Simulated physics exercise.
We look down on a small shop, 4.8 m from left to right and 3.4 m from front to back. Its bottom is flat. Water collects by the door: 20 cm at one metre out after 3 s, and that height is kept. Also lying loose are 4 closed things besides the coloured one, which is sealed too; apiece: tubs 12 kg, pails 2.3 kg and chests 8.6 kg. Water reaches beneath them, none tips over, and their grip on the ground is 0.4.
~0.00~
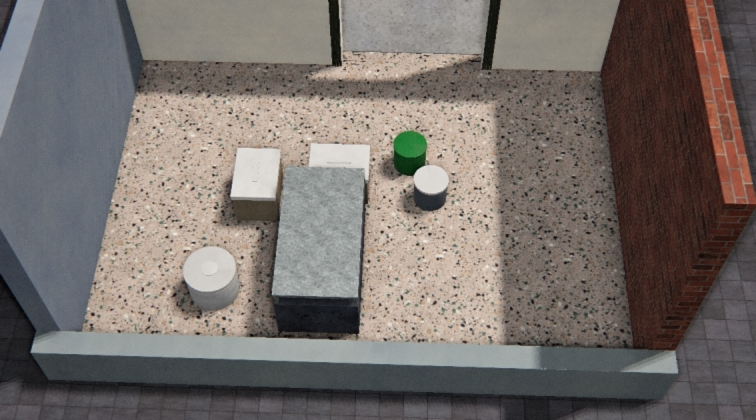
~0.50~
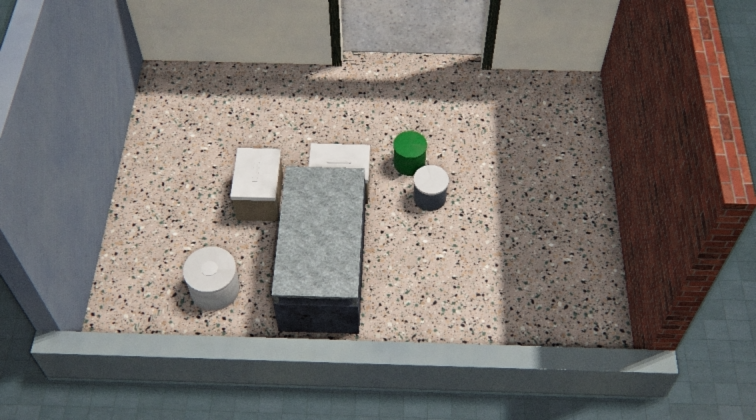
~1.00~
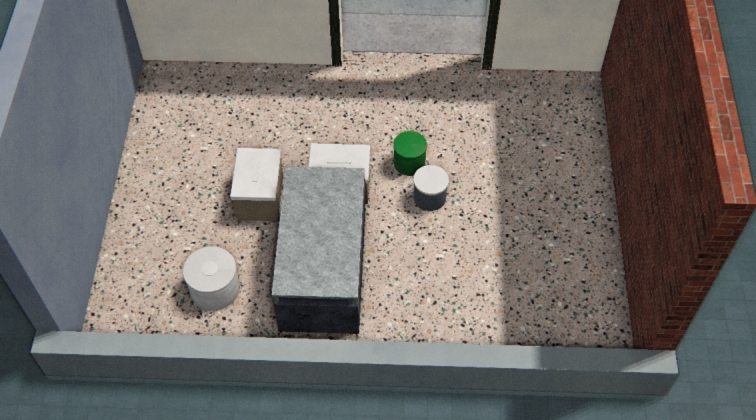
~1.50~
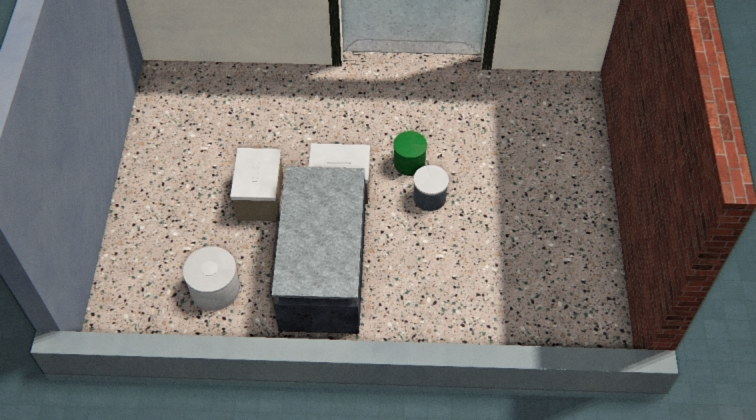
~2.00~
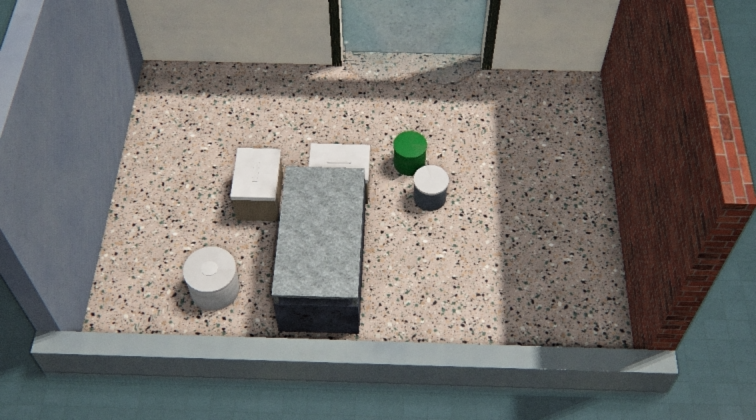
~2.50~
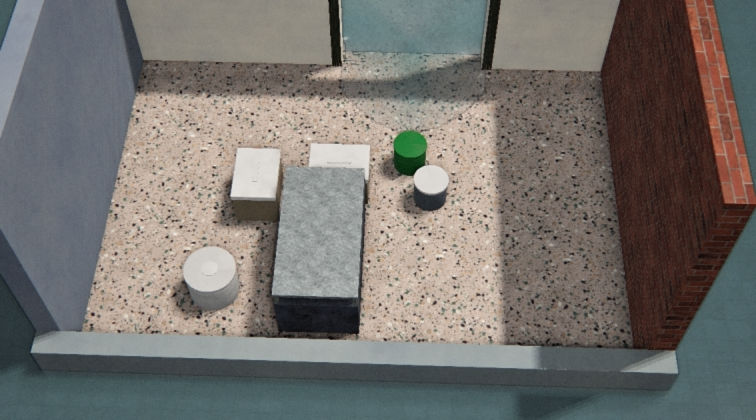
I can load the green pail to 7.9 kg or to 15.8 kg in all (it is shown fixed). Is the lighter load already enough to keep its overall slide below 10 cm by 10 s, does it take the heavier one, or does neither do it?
It slides too far regardless.
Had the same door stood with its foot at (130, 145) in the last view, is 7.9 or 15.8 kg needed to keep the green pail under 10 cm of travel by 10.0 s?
Result: Heavier option only.
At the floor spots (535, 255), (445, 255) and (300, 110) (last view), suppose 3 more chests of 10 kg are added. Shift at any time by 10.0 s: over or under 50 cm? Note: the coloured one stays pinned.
In turn: Beyond it, beyond it, within it.
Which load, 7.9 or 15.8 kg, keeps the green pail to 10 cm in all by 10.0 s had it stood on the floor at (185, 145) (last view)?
Result: Both pass.
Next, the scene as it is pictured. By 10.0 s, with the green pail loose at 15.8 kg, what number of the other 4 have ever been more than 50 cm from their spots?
4.
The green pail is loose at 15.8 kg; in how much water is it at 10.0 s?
About 13 cm.
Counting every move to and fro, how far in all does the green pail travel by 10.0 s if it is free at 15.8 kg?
I'd say close to 20 cm in total.
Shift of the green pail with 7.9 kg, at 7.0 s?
Shift: Roughly 150 cm.
After 3.5 s the green pail would be 17 cm from its start with 7.9 kg and 0 cm from its start with 15.8 kg; 6 cm of water round it then.
After 4.5 s the green pail would be 78 cm from its start with 7.9 kg and 17 cm from its start with 15.8 kg; 7 cm of water round it then.
After 7.0 s the green pail would be 167 cm from its start with 7.9 kg and 21 cm from its start with 15.8 kg; 7 cm of water round it then.
After 10.0 s the green pail would be 171 cm from its start with 7.9 kg and 21 cm from its start with 15.8 kg; 13 cm of water round it then.
